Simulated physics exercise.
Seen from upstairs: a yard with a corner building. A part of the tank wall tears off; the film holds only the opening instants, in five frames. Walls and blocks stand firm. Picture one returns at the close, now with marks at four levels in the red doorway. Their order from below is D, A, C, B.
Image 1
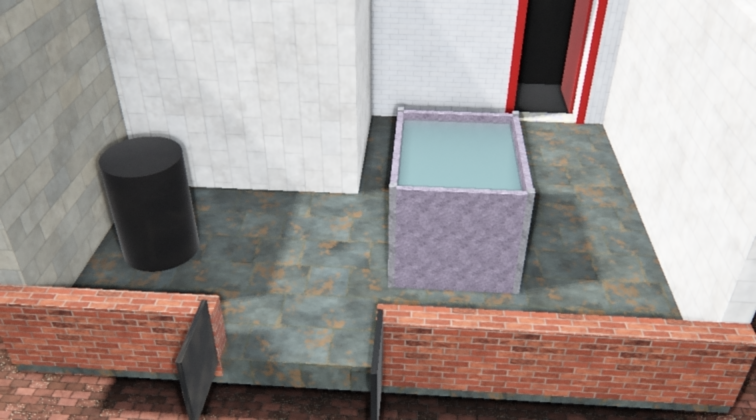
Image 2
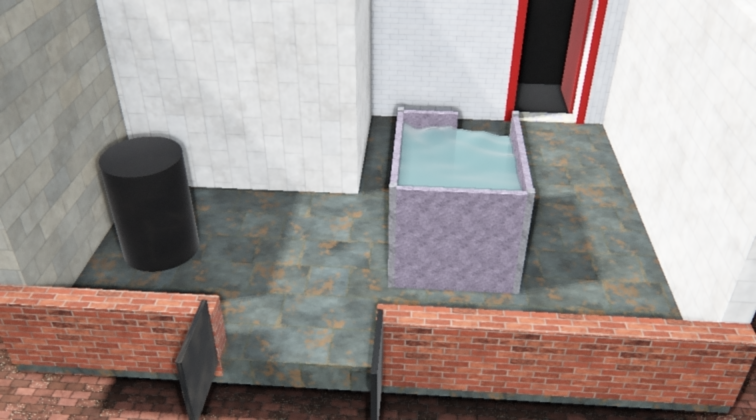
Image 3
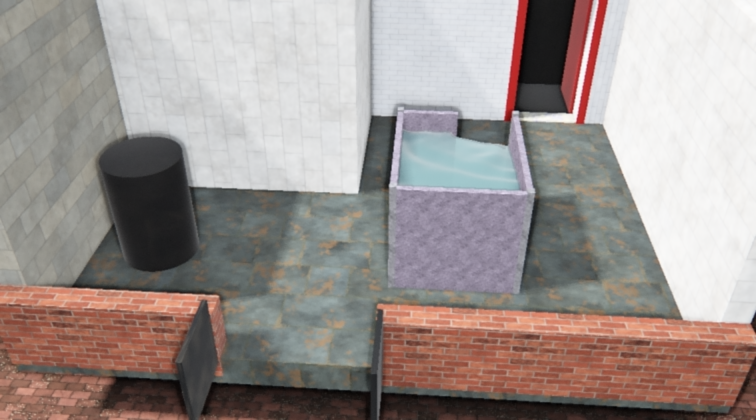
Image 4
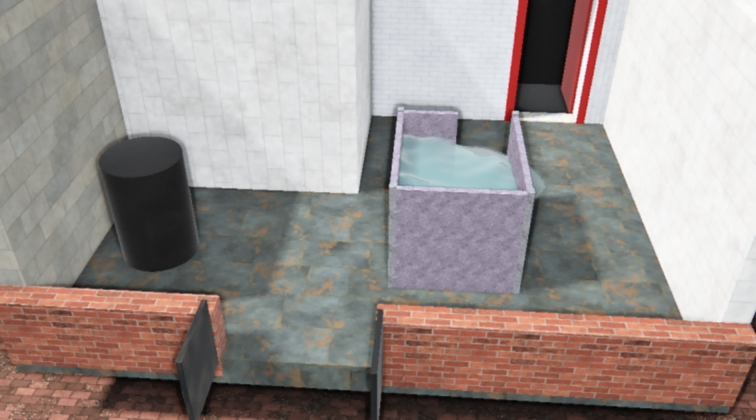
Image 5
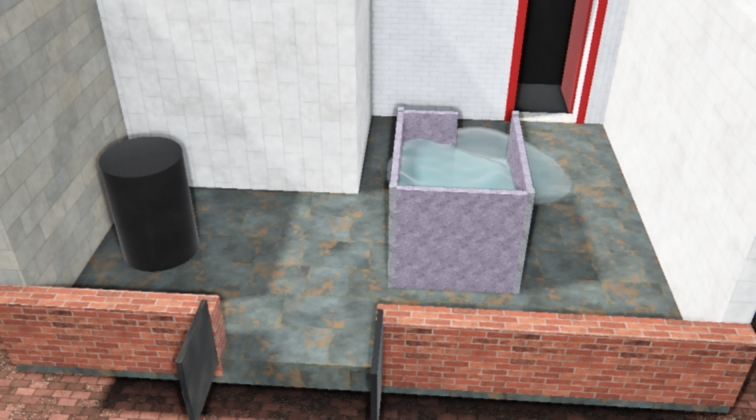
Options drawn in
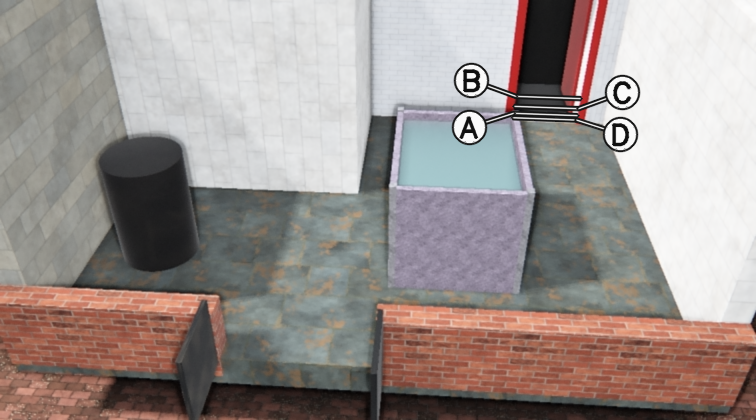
At first, water lies still in a purplish stone tank in a walled yard, with a black cylinder to the left. Then part of the tank's back wall is gone, the water ripples and sinks unevenly, and a pale sheet spreads over the ground behind and to the right.
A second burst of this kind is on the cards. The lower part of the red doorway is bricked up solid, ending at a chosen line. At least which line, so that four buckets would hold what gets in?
B.
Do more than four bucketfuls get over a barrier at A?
Yes, that goes wrong.
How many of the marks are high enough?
One of them.
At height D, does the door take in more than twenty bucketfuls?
Yes, it does.
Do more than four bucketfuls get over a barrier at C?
Yes, that goes wrong.
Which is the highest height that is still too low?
That would be C.
On the marked copy, A at (545, 114); B at (548, 97); C at (546, 107); D at (544, 118); from the bottom up D, A, C, B.
With A, dozens of bucketfuls pour in.
With B, a splash gets over, under a bucket.
With C, about 7 bucketfuls get in.
With D, dozens of bucketfuls pour in.
